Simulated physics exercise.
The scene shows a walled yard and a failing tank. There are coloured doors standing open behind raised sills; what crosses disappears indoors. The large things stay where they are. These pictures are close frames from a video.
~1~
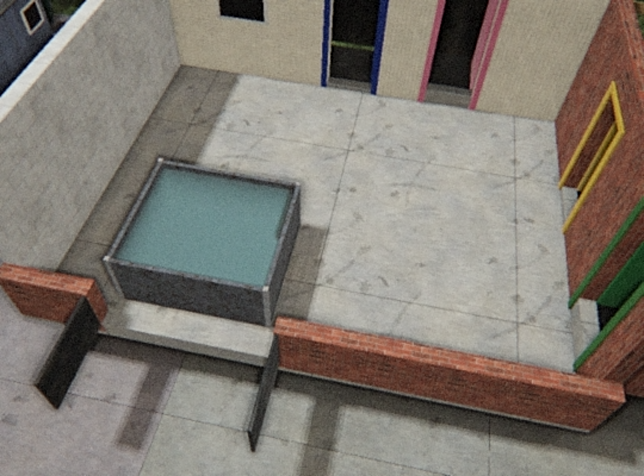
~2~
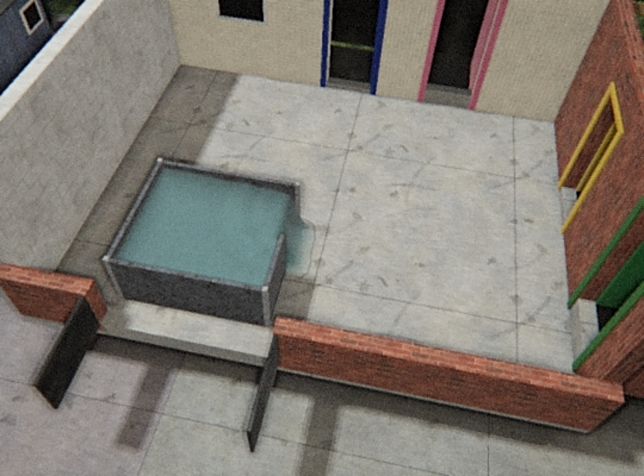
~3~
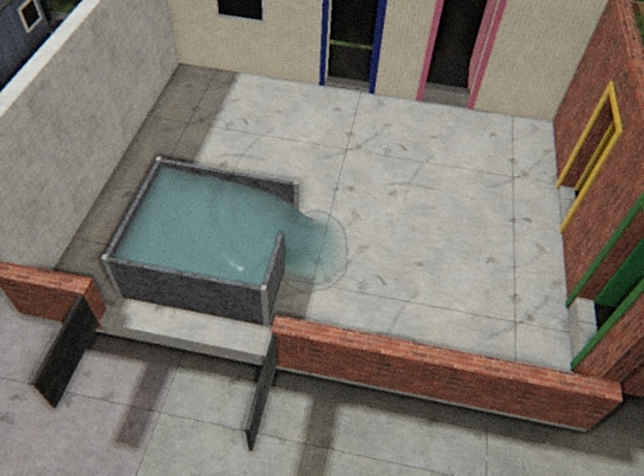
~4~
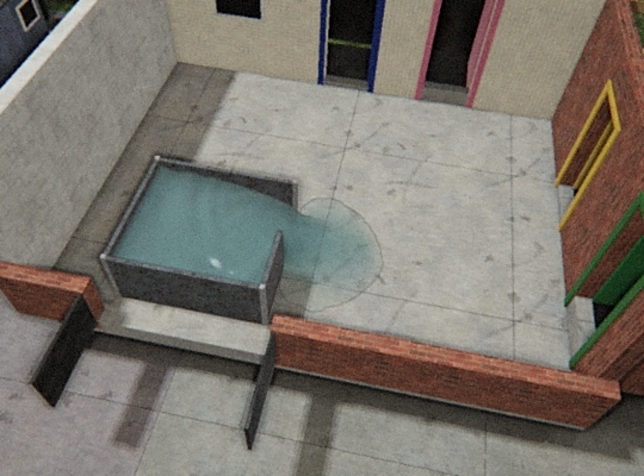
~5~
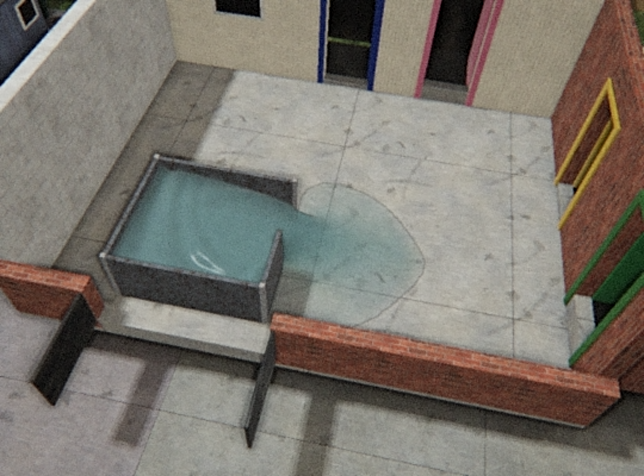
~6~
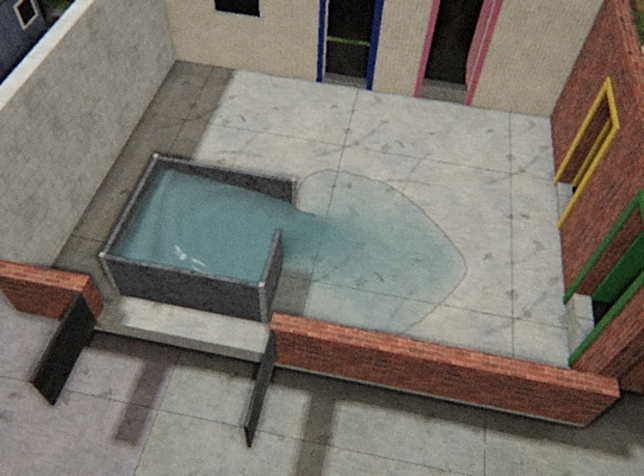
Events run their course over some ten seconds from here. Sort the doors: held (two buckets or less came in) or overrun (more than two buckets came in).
Sorted: Yellow door overrun, blue door held, green door held, pink door held.
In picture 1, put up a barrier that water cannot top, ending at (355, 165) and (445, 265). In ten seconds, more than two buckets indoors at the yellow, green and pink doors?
The yellow door falls short, while the green door falls short and the pink door falls short.
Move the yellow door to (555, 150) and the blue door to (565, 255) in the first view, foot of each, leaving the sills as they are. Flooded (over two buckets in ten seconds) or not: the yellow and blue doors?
Yellow: Gets flooded; blue: Gets flooded.
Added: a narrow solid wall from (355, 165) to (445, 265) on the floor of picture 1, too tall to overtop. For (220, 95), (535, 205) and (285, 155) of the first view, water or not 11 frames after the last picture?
Log, spots one to three: Spared; spared; swamped.
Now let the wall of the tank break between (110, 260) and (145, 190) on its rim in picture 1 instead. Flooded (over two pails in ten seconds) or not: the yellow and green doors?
In that case the yellow one stays within bounds and the green one stays within bounds.
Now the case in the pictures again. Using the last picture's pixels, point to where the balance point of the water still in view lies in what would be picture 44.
I'd mark it close to (400, 214).
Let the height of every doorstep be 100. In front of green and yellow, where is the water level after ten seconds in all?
Some 30 percent, then some 100 percent.
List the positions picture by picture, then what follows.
The open tank at (209, 224) is whole and still, in the first picture.
Water pours out at (289, 236) and has run to (302, 221), in the second picture.
The front is at (338, 273), out from the gap at (288, 236), in the third picture.
The front is at (372, 275), out from the gap at (286, 236), in the fourth picture.
The front is at (418, 257), out from the gap at (286, 234), in the fifth picture.
The front is at (460, 264), out from the gap at (285, 233), in the sixth picture.
A moment on, water covers 40 % of the floor; the yellow door not reached, the blue door not reached, the green door wet at the sill, nothing in, the pink door not reached.
Next, water covers 50 % of the floor; the yellow door over two buckets in, the blue door not reached, the green door wet at the sill, nothing in, the pink door not reached.
Then, water covers 50 % of the floor; the yellow door over two buckets in, the blue door not reached, the green door under two buckets in, the pink door wet at the sill, nothing in.
Later, water covers 65 % of the floor; the yellow door far over two buckets in, the blue door wet at the sill, nothing in, the green door under two buckets in, the pink door wet at the sill, nothing in.
In the end, water covers 95 % of the floor; the yellow door far over two buckets in, the blue door wet at the sill, nothing in, the green door under two buckets in, the pink door wet at the sill, nothing in.
